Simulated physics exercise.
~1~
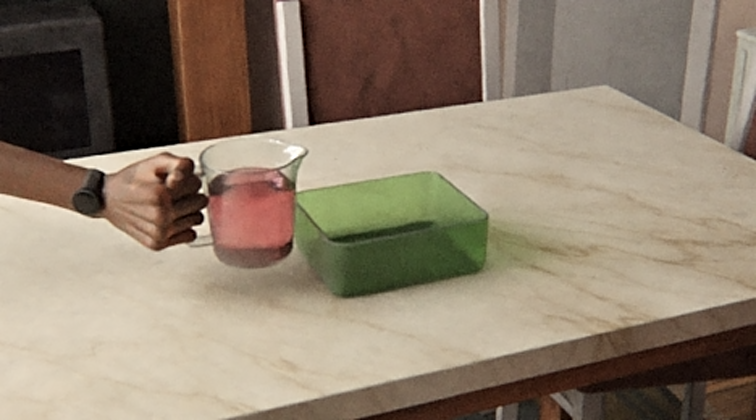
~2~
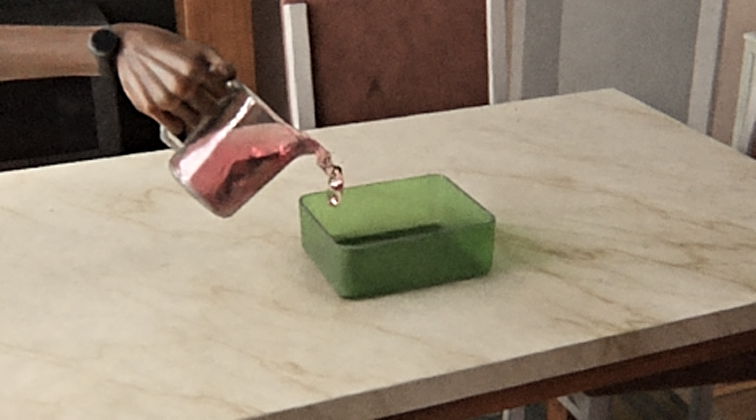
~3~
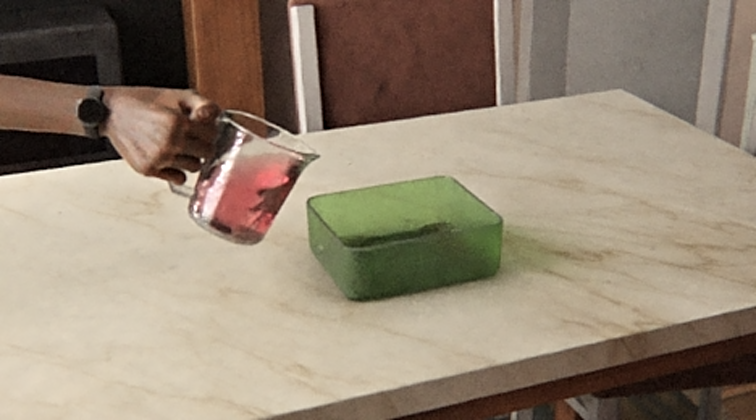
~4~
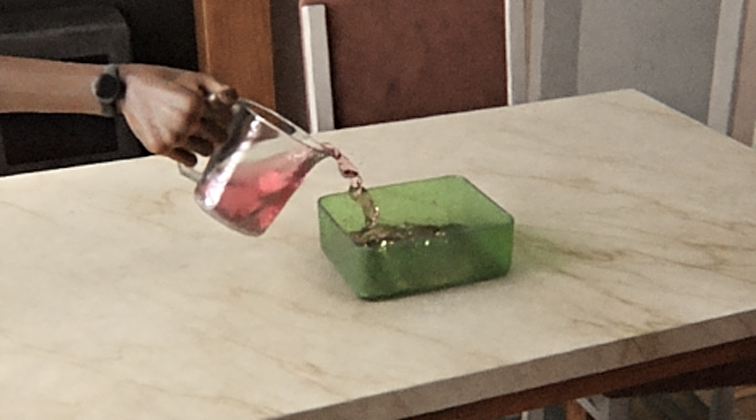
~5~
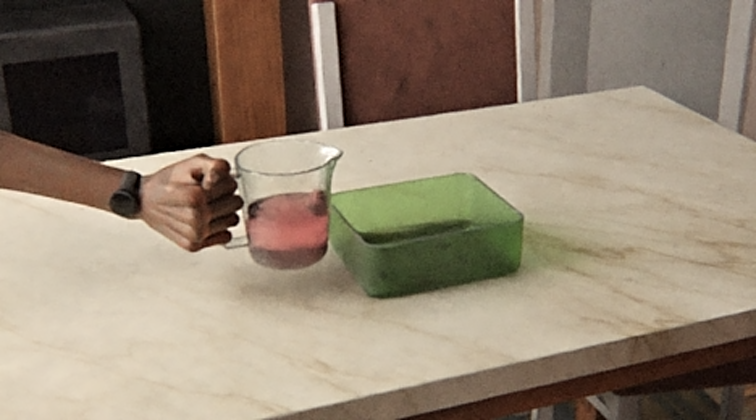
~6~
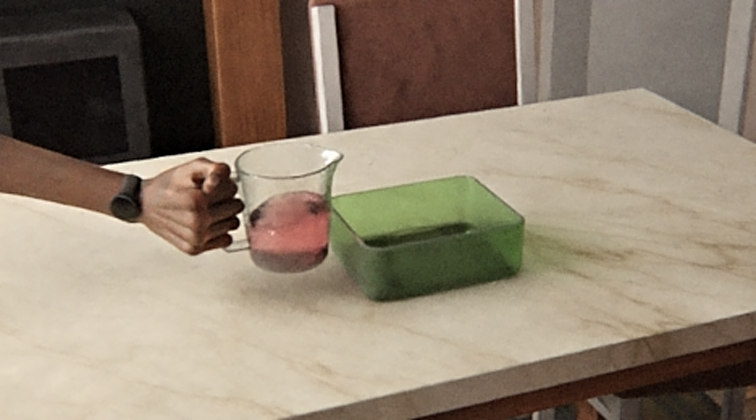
A hand tips a glass jug twice, pouring pink liquid into a green dish, then levels it.
